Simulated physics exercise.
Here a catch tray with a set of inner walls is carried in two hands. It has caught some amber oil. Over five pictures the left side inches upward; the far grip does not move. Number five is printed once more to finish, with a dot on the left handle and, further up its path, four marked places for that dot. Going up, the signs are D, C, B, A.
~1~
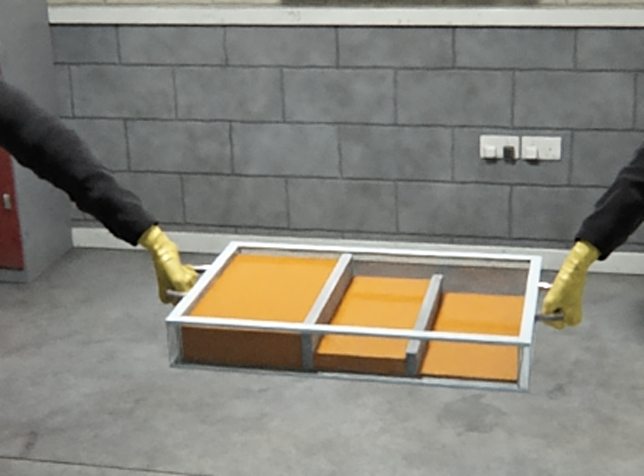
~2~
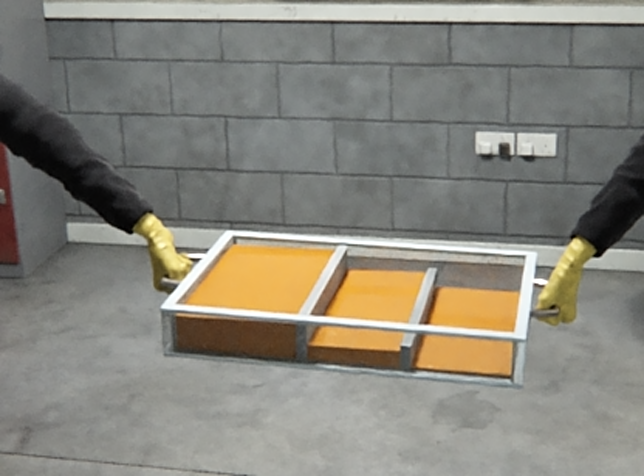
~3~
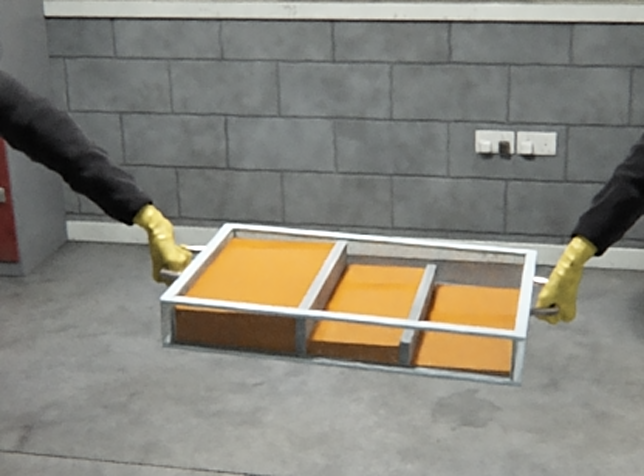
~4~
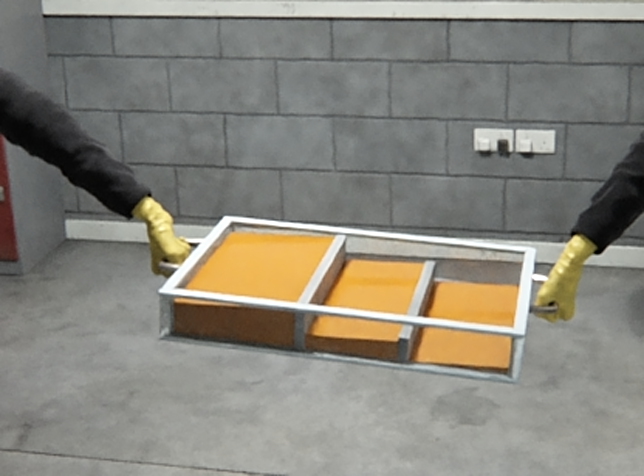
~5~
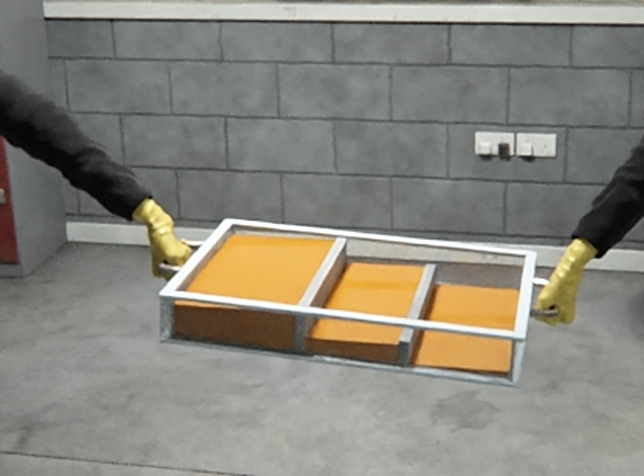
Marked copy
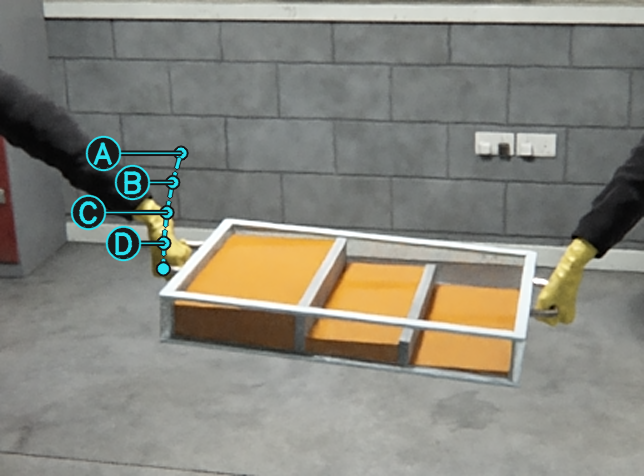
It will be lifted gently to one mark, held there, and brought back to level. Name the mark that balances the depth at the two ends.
B is best.
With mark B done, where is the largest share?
It is the left one.
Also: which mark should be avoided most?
Mark D.
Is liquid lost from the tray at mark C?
No.
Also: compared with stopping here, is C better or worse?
Better.
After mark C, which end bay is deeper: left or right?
The left one.
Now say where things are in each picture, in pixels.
The tray is level; deepest in the left bay, at (270, 290), shallowest in the right; left handle at (180, 282).
Tipped about 1° down to the right; no wall is crossed; left handle at (175, 270).
Tipped about 2° down to the right; no wall is crossed; left handle at (175, 262).
Tipped about 3° down to the right; no wall is crossed; left handle at (173, 254).
Tipped about 3° down to the right; deepest in the left bay, at (263, 270), shallowest in the right; left handle at (174, 257).
On the marked copy, A at (181, 153); B at (172, 182); C at (166, 212); D at (163, 243).
For mark A, the right end bay stands a little deeper than the other; about 10 % goes over the rim.
For mark B, the two end bays stand about equally deep; nothing spills.
For mark C, the left end bay stands much deeper than the other; nothing spills.
For mark D, the left end bay stands much deeper than the other; nothing spills.
